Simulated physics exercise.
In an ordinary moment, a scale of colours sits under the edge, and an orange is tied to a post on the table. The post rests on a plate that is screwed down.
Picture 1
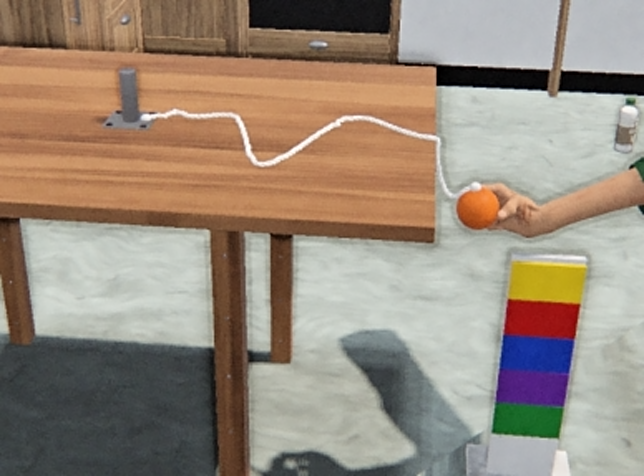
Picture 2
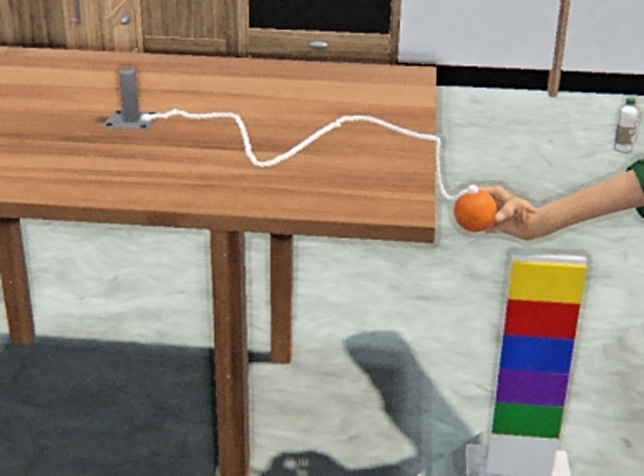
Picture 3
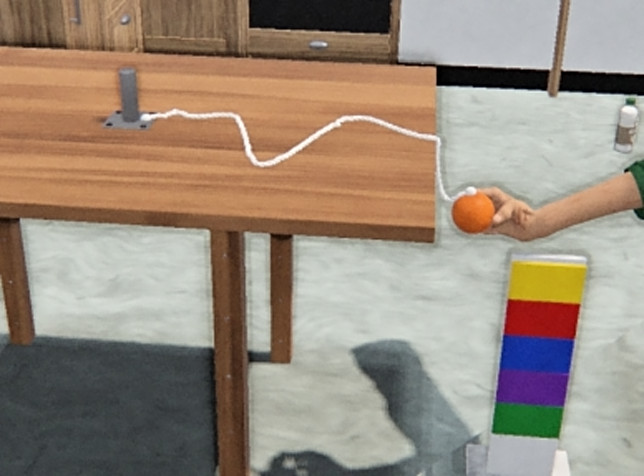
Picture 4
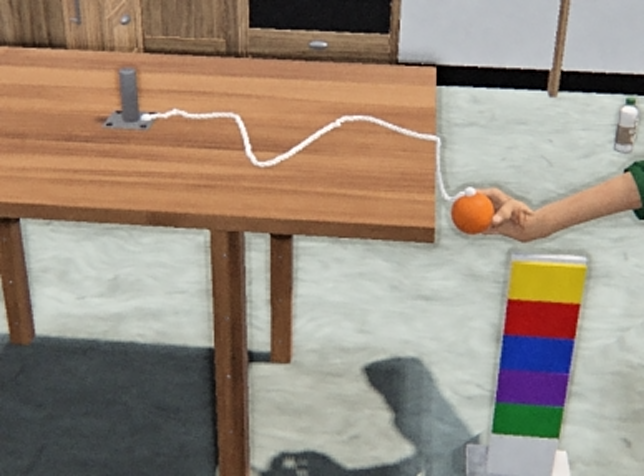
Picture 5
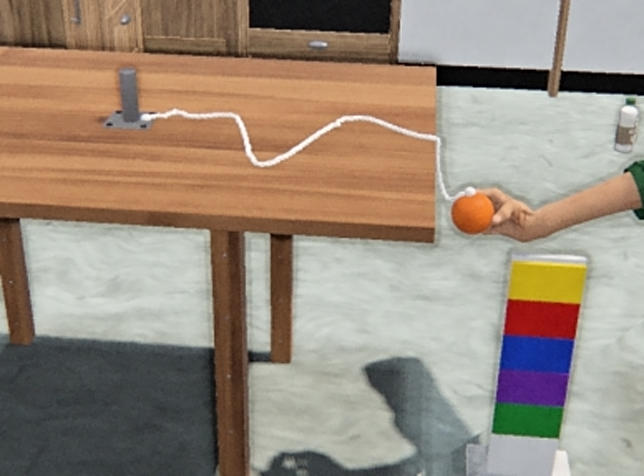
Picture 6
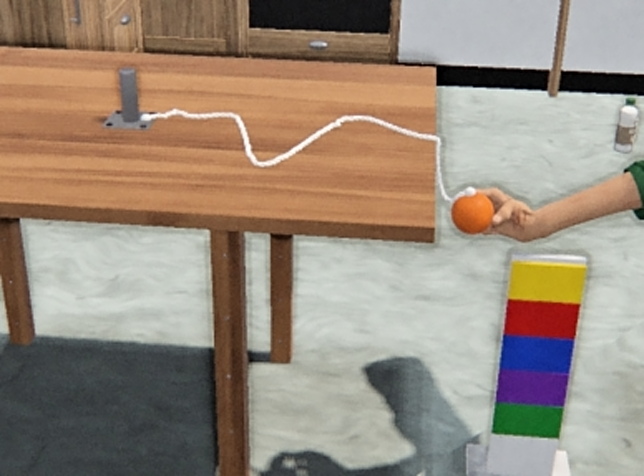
Beside a wooden table, a hand reaching in from the right holds an orange tied by a loose, wavy white cord to a grey post, above a strip of coloured bands. The hand shifts the orange very slightly left and down, then stays still, while the cord on the tabletop barely changes.
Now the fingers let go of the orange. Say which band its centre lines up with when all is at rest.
It lines up with green.
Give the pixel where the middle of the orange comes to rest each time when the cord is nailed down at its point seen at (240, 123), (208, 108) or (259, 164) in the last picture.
In order of the tries: About (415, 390), about (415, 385), about (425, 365).
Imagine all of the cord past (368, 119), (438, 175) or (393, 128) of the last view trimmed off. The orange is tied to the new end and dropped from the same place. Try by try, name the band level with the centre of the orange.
Results, first to last: Yellow; purple; red.
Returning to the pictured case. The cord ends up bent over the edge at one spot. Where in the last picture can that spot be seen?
The one at (300, 148).
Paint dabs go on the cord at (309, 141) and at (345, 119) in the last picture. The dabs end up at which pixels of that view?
The first settles around (435, 172), the second around (429, 238).
A little later, orange near (410, 379); level with purple.
Next, orange near (411, 411); level with green.
When it is over, orange near (411, 415); level with green. The green one.
